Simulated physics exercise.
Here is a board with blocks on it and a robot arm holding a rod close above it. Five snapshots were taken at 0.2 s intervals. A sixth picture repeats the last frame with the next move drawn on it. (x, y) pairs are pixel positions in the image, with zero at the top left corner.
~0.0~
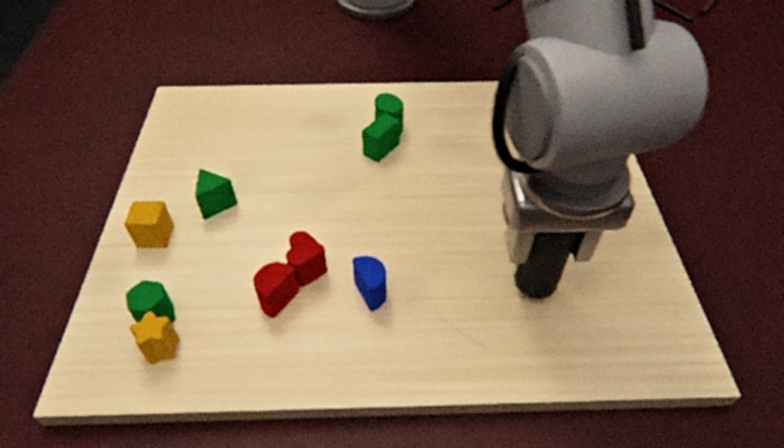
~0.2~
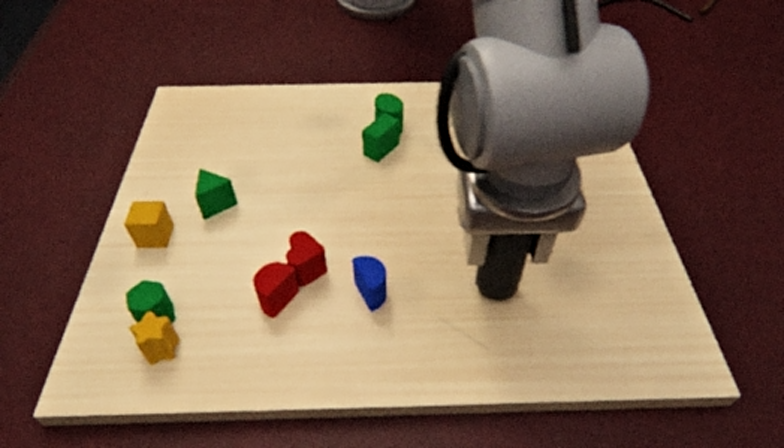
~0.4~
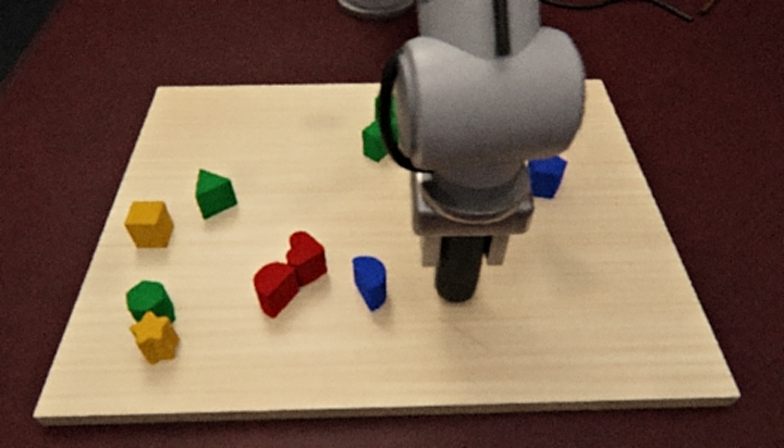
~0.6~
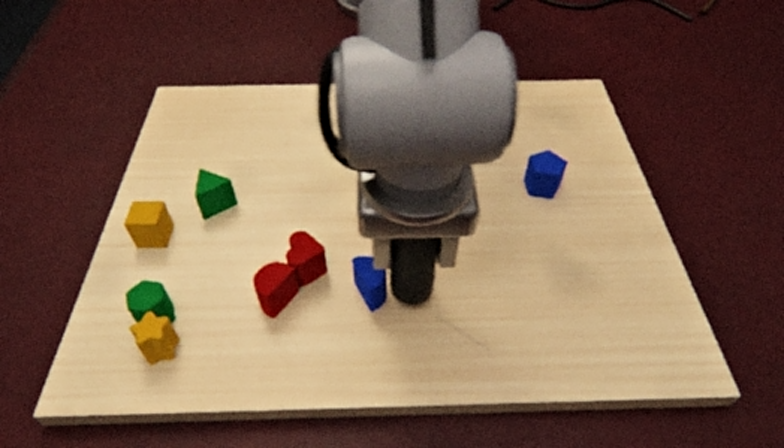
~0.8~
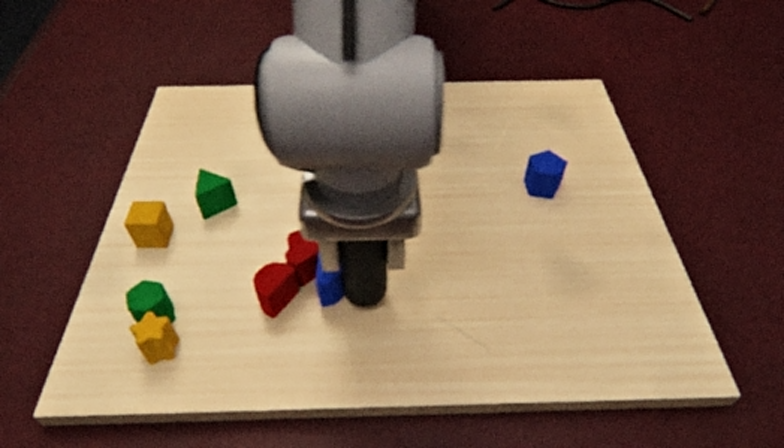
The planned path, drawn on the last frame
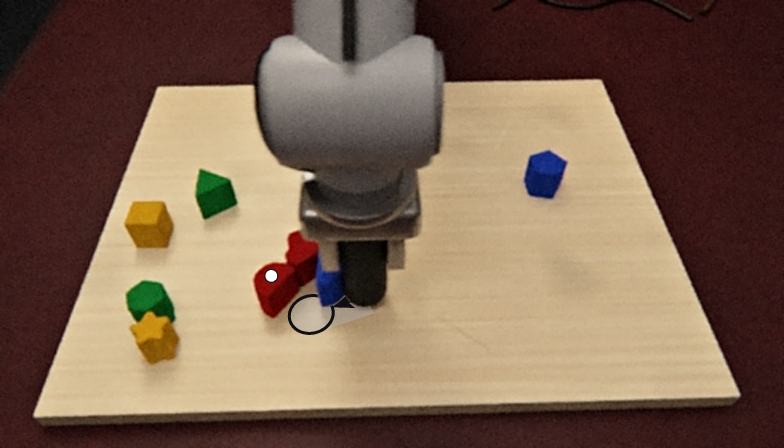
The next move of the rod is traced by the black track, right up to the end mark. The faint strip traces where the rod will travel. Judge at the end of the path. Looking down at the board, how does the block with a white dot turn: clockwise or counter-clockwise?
Rotates counter-clockwise.
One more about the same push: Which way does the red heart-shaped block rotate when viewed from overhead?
The sense of turning is clockwise.
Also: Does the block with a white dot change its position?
Yes.
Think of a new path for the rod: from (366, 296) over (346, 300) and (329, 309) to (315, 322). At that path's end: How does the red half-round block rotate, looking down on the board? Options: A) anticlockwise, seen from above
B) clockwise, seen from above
Option A.
The drawn path runs from (366, 296) directly to (311, 314); the dot is on the red half-round block.
On the path given first. Halfway along, rod at (337, 299); red half-round block at (265, 274), turned 20° anticlockwise; red heart-shaped block at (298, 243); blue half-round block at (305, 265), turned 50° clockwise.
At the end, rod at (310, 308); red half-round block at (253, 271), turned 60° anticlockwise; red heart-shaped block at (293, 241), turned 20° clockwise; blue half-round block at (287, 266), turned 90° clockwise.
